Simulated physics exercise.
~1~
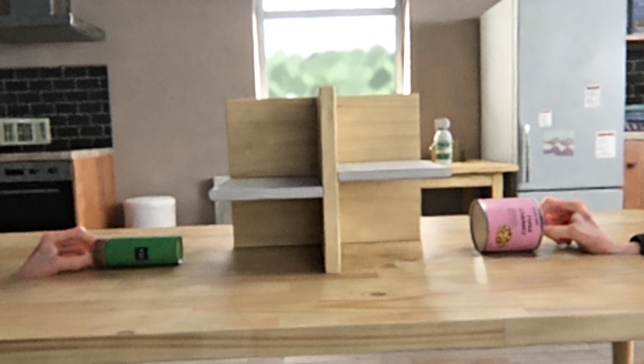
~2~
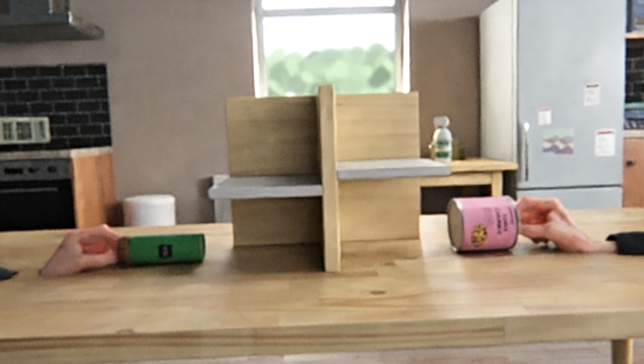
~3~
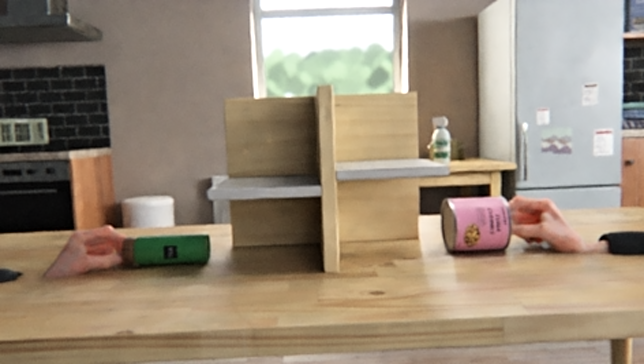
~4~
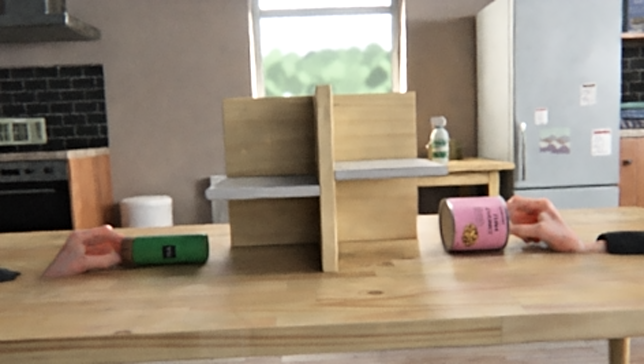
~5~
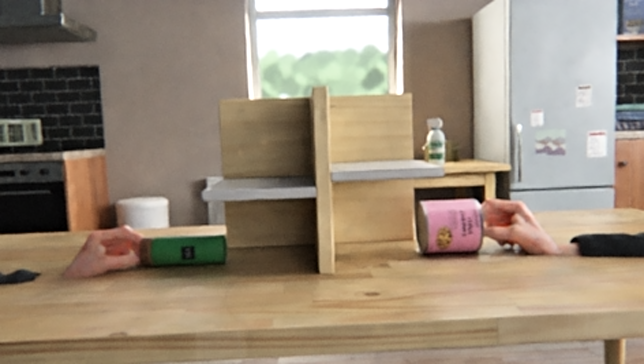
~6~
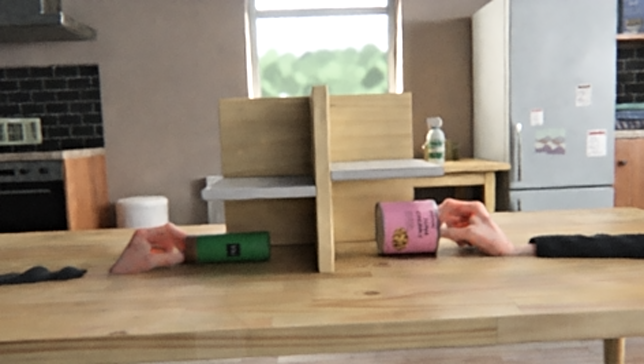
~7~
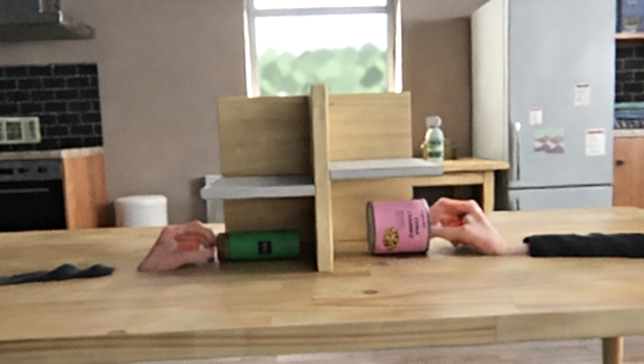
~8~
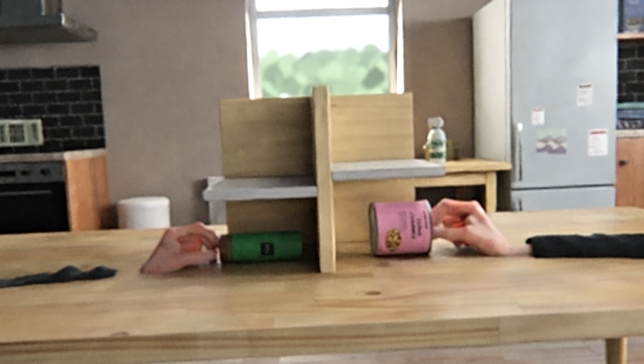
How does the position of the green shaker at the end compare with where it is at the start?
At the start the green shaker lies on the table to the left of the rack, out in the open. By the end it is further right, under the left shelf and close to the central upright.
